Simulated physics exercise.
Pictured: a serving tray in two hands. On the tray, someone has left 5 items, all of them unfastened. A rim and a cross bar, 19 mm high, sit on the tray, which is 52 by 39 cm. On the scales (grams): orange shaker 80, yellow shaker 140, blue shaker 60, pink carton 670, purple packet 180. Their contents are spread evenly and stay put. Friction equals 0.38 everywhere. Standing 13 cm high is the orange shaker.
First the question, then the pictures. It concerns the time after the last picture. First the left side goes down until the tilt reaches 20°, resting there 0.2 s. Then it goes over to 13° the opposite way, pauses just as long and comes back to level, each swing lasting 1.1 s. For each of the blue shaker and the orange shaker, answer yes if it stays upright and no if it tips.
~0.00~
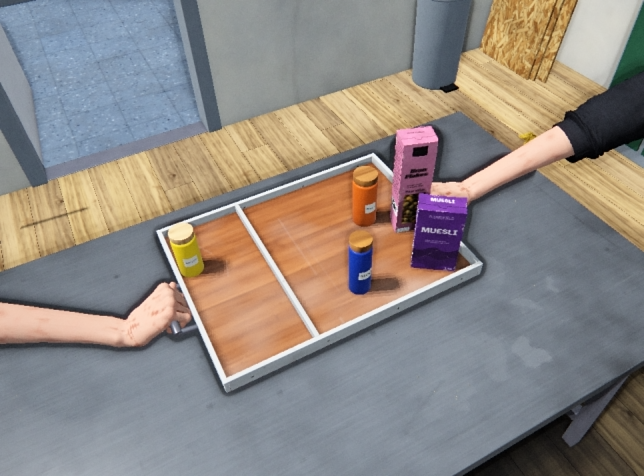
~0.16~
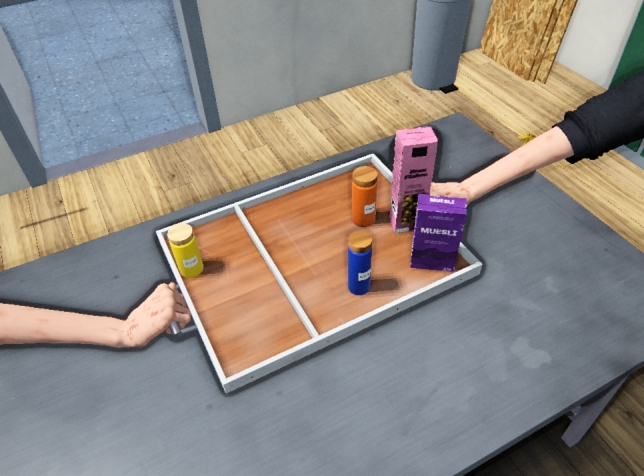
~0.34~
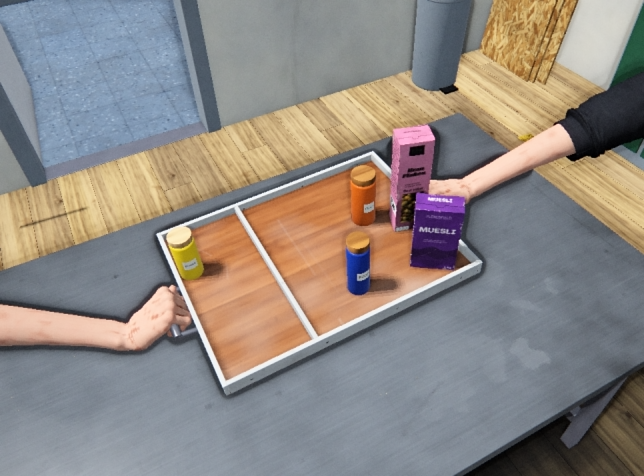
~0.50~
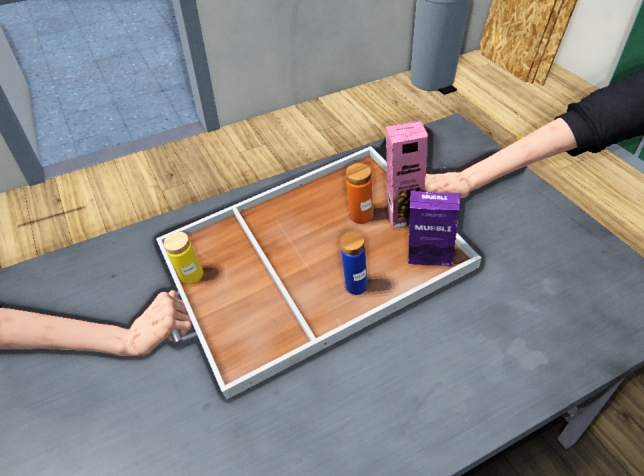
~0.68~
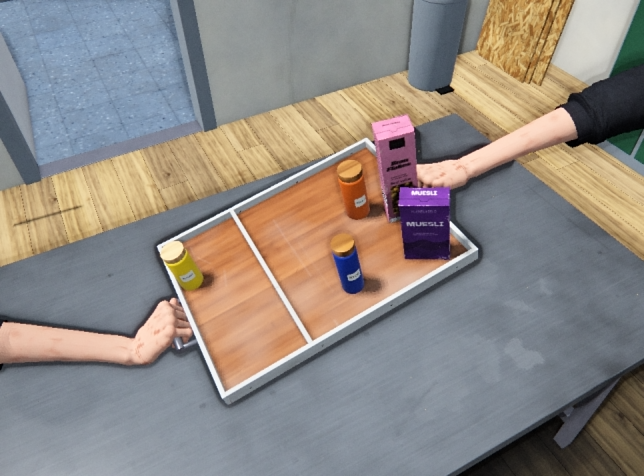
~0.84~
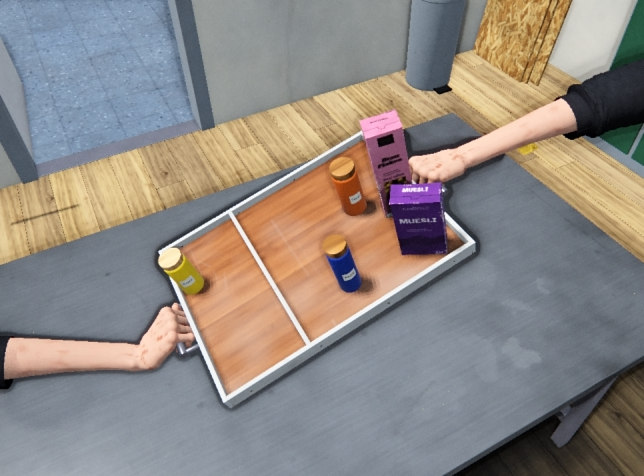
Blue shaker no, orange shaker no.
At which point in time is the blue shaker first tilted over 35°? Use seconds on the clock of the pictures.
Roughly at the 1.3 s mark.
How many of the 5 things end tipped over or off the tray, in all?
In total, 3.
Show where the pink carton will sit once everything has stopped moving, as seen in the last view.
In the last view, its centre sits near (314, 233).
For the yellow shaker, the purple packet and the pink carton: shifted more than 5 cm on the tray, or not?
The yellow shaker stays put; the purple packet stays put; the pink carton ends elsewhere.
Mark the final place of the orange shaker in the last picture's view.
It stops at about (294, 196).
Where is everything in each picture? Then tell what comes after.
Tray level; blue shaker (360, 264); orange shaker (365, 197), in the first frame.
Tray level; purple packet (437, 235); yellow shaker (186, 251), in the second frame.
Tilt 2°, left edge down; pink carton (410, 181); purple packet (436, 233), in the third frame.
Tilt 5°, left edge down; yellow shaker (184, 258); pink carton (406, 178), in the fourth frame.
Tilt 11°, left edge down; purple packet (426, 225); yellow shaker (182, 266), in the fifth frame.
Tilt 16°, left edge down; blue shaker (343, 265); orange shaker (349, 187), in the sixth frame.
After 1.44 s, tilt 20°, left edge down; blue shaker on its side near (299, 305); orange shaker tipped 74° from how it sat near (311, 207); pink carton tipped 73° from how it sat.
After 1.74 s, tilt 14°, left edge down; orange shaker on its side near (289, 203); blue shaker on its side near (300, 302); pink carton on its side.
At rest (4.3 s), tipped over on the tray, orange shaker, blue shaker and pink carton; the other 2 in place, give or take 5 cm. In the last view, blue shaker near (309, 296), orange shaker near (294, 196).
